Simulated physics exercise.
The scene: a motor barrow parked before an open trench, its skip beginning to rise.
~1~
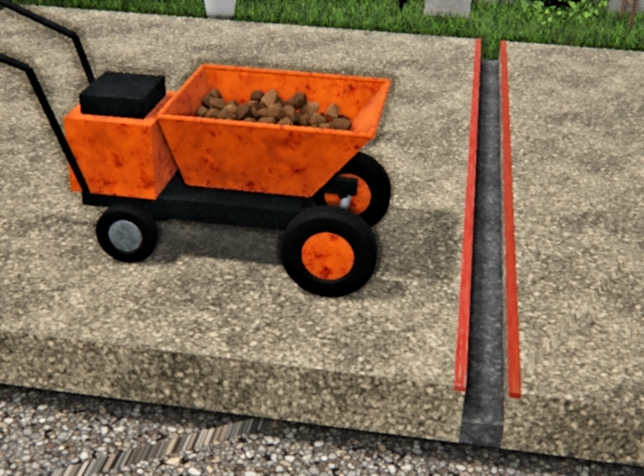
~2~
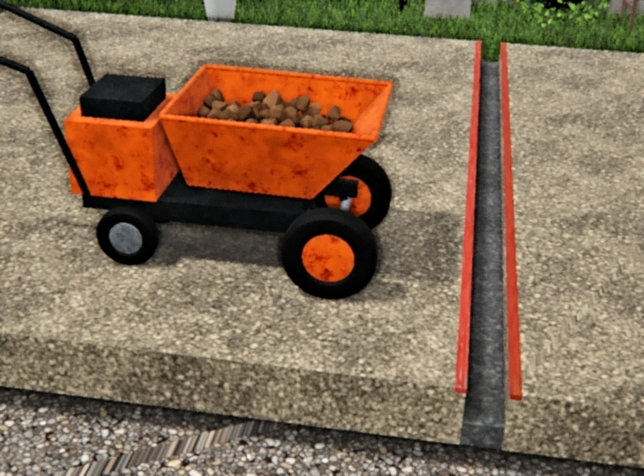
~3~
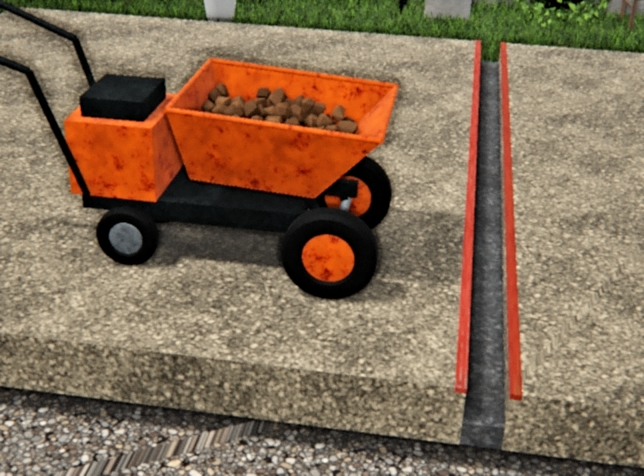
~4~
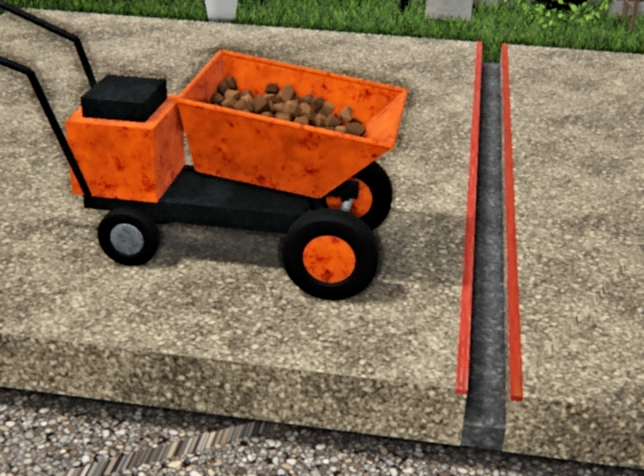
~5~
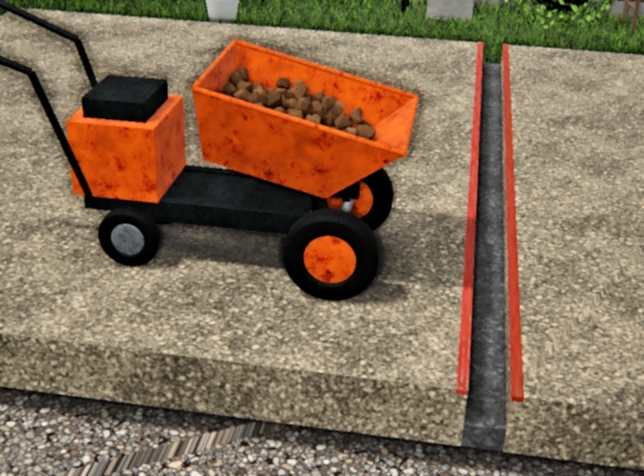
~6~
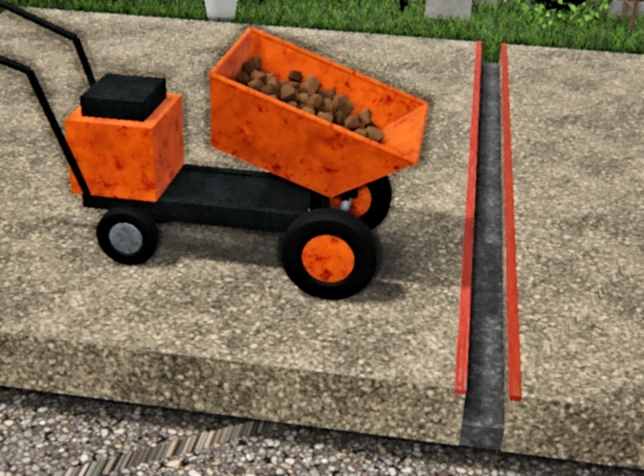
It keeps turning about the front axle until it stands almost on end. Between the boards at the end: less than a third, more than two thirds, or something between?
The trench ends with between a third and two thirds of it.
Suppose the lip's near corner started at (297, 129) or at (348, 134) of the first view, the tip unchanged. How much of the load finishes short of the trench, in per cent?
In turn 40 and 20 in a hundred.
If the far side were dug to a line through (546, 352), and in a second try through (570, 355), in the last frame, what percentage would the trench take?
Roughly 80 per cent, and 90 per cent.
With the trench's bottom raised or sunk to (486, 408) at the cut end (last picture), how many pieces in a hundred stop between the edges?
Near 30 %.
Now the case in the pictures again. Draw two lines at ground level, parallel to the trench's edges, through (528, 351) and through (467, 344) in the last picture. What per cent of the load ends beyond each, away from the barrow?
About 30 and 90 per cent.
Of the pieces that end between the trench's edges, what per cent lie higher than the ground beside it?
Roughly 30 in a hundred.
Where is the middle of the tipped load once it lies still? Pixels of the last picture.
At about (500, 274).
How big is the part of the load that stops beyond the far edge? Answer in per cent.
Close to 40 per cent.
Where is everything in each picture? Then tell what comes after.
In the first picture, lip of the skip (372, 136), level; top of the load (252, 115), clay clods; first edge of the trench (463, 340); far edge (514, 346), the trench under half as wide as the skip, and about as deep as wide.
In the second picture, lip of the skip (374, 139), level; top of the load (254, 116).
In the third picture, lip of the skip (380, 141), tipped barely; top of the load (258, 112).
In the fourth picture, lip of the skip (391, 147), tipped a little; top of the load (267, 108).
In the fifth picture, lip of the skip (404, 154), tipped a little; top of the load (263, 105).
In the sixth picture, lip of the skip (415, 162), tipped clearly; top of the load (274, 97); first edge of the trench (463, 343); far edge (514, 349).
Just after the last frame, skip tipped steeply; every one in the skip.
A moment on, skip tipped right over; the larger part in the skip; just a few short of the trench; roughly a quarter in or heaped over the trench; about a tenth beyond it; just a few falling.
Further on, skip tipped right over; about a tenth in the skip; just a few short of the trench; roughly half in or heaped over the trench; roughly a third beyond it.
When it is over, skip tipped right over; about a tenth in the skip; just a few short of the trench; roughly half in or heaped over the trench; roughly a third beyond it.
